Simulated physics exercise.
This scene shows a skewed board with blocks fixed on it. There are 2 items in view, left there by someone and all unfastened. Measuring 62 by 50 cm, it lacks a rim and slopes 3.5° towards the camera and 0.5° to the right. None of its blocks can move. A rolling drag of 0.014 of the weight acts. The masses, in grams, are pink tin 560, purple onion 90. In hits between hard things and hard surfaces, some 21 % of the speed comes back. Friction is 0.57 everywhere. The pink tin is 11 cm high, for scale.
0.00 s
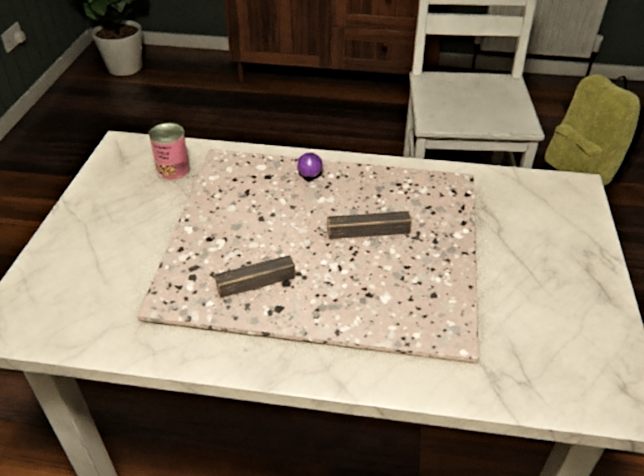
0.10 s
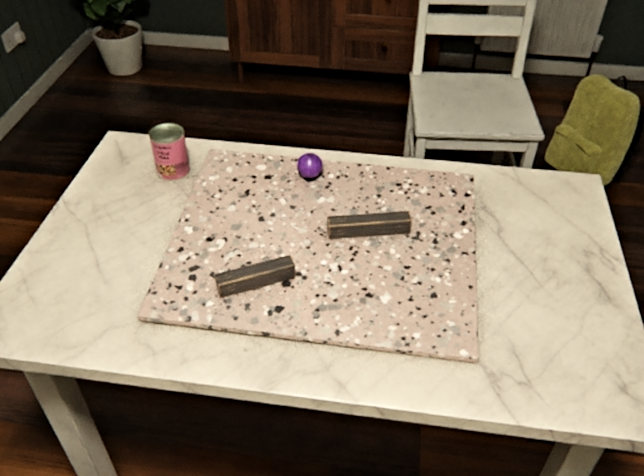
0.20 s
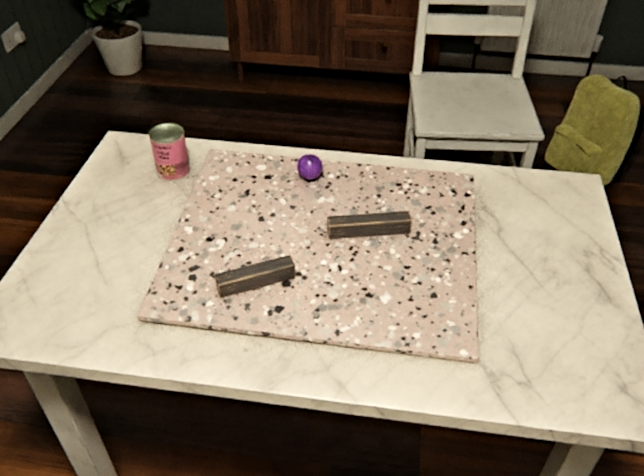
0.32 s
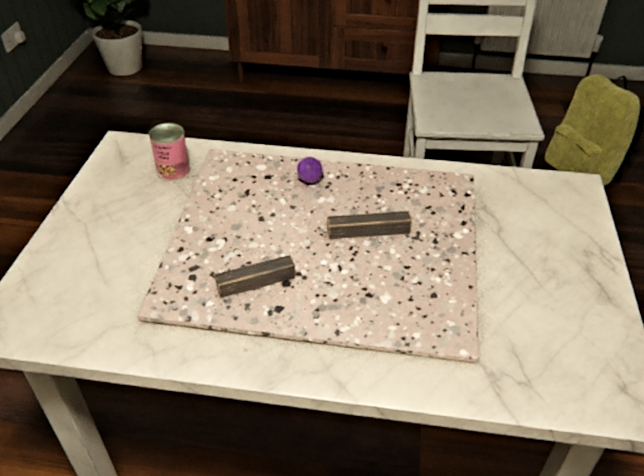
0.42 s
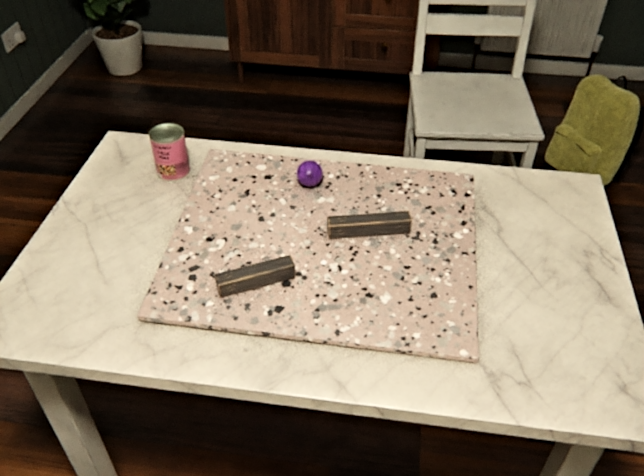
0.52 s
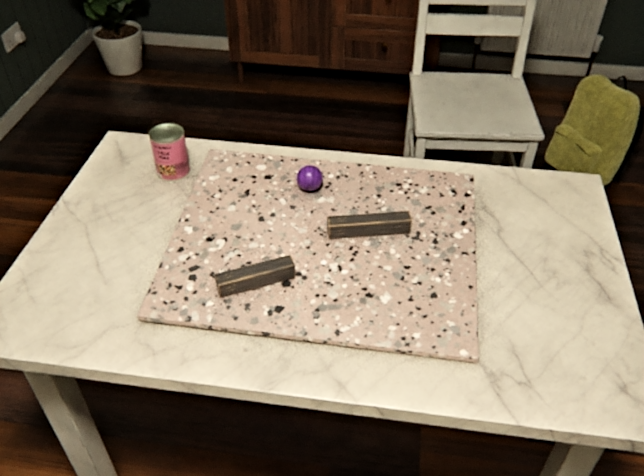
The shiny purple ball sits near the far edge of a speckled pink board on a marble table, then creeps slightly toward the viewer. It moves only a short way, ending still beyond the two dark bars, while the pink tin at the left stays put.
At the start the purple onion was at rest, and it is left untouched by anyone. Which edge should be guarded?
It ends up off the front.
After 1.32 s, 15 cm of board to the near edge; purple onion near (309, 261).
After 1.82 s, it has gone over the near edge; purple onion near (347, 354).
In the end (2.2 s), it has gone over the near edge; pink tin under 8 cm from the start.
